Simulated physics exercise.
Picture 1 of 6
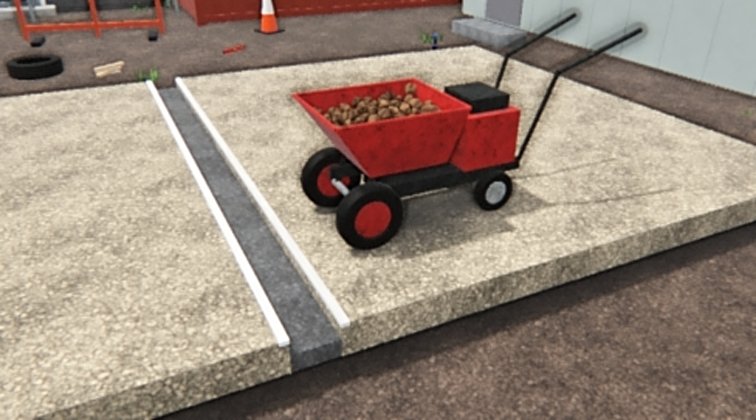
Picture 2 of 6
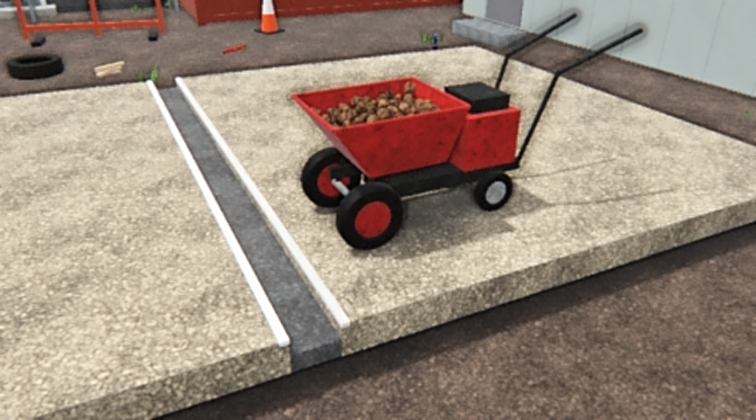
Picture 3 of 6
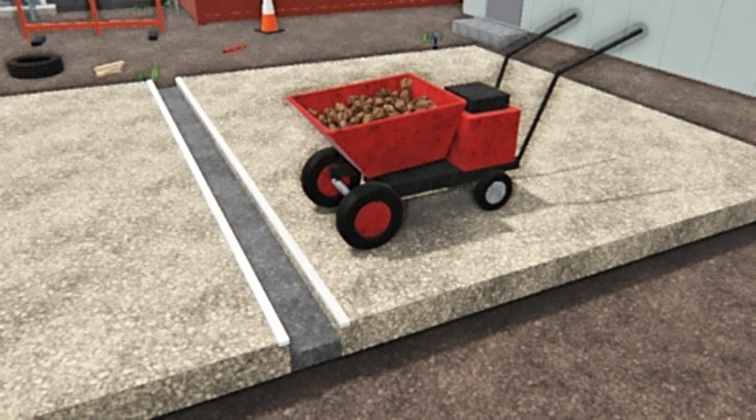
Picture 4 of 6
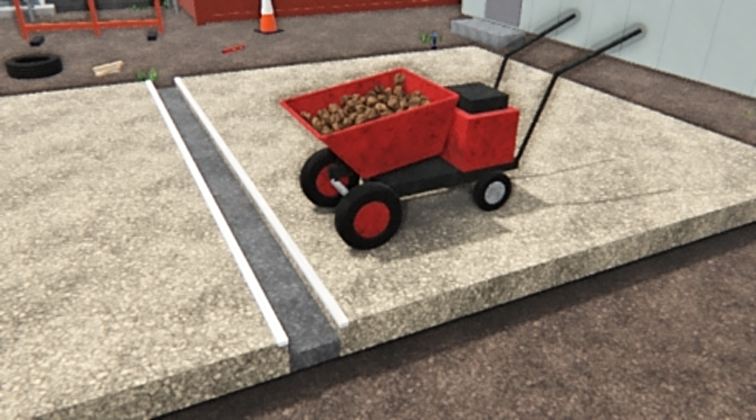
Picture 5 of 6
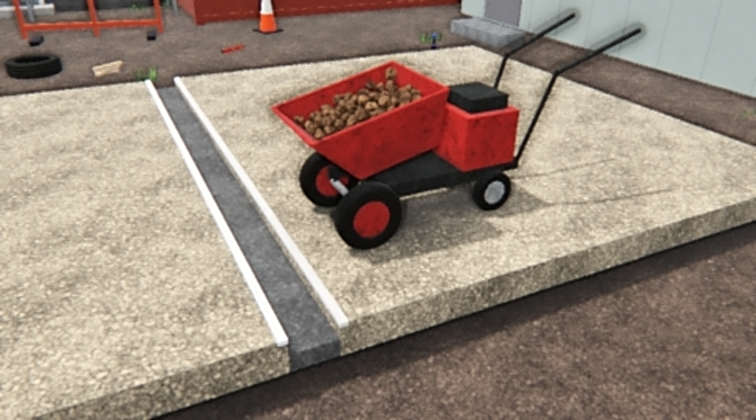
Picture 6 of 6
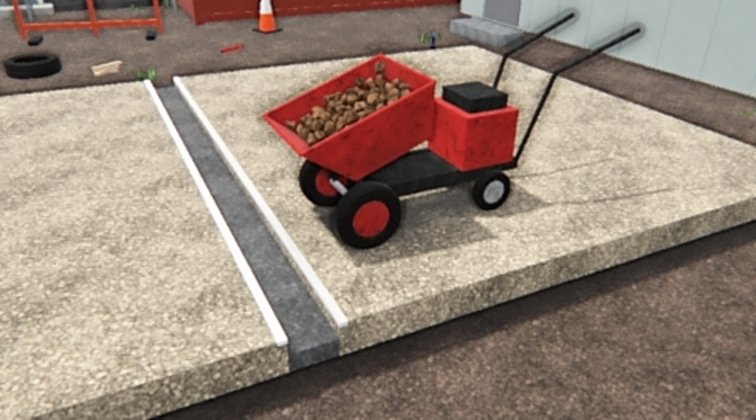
On a pale gravelly slab beside a narrow, white-edged trench, a red motor barrow loaded with brown clods stood still, then its skip slowly tilted forward to the left, its back end rising.
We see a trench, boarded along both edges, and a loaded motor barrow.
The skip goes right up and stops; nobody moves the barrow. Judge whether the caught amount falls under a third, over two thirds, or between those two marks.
It falls under a third.
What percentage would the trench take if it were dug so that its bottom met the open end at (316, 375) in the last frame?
Estimate: Approx. 30 per cent.
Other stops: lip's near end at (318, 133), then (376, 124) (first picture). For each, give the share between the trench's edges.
About 0 and 60 per cent.
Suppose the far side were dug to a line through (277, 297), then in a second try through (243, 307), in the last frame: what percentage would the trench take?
Roughly 0 % and 50 %.
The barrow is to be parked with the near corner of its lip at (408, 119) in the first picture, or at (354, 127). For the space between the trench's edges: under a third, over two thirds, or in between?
The middle third; one to two thirds.
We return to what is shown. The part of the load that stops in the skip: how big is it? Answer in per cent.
That comes to about 5 per cent or so.
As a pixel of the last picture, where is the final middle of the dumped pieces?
Roughly at (205, 252), give or take.
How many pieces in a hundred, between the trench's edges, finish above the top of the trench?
Estimate: Close to 20 in a hundred.
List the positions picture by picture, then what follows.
In the first frame, lip of the skip at (336, 130), level; top of the load at (393, 115), clay clods; first edge of the trench at (321, 286); far edge at (264, 302), the trench under half as wide as the skip, and shallow for its width.
In the second frame, lip of the skip at (334, 131), level; top of the load at (391, 112).
In the third frame, lip of the skip at (329, 134), tipped barely; top of the load at (389, 113).
In the fourth frame, lip of the skip at (321, 139), tipped a little; top of the load at (394, 104).
In the fifth frame, lip of the skip at (312, 146), tipped a little; top of the load at (396, 106).
In the sixth frame, lip of the skip at (301, 155), tipped clearly; top of the load at (386, 102); first edge of the trench at (319, 286); far edge at (262, 301).
Soon after the last picture, skip tipped steeply; all in the skip.
A little later, skip tipped right over; about two thirds in the skip; a stray few in or heaped over the trench; about a quarter beyond it; a stray few falling.
Later still, skip tipped right over; about a quarter in the skip; a small part in or heaped over the trench; about two thirds beyond it.
By the end, skip tipped right over; a small part in the skip; about a quarter in or heaped over the trench; about two thirds beyond it.
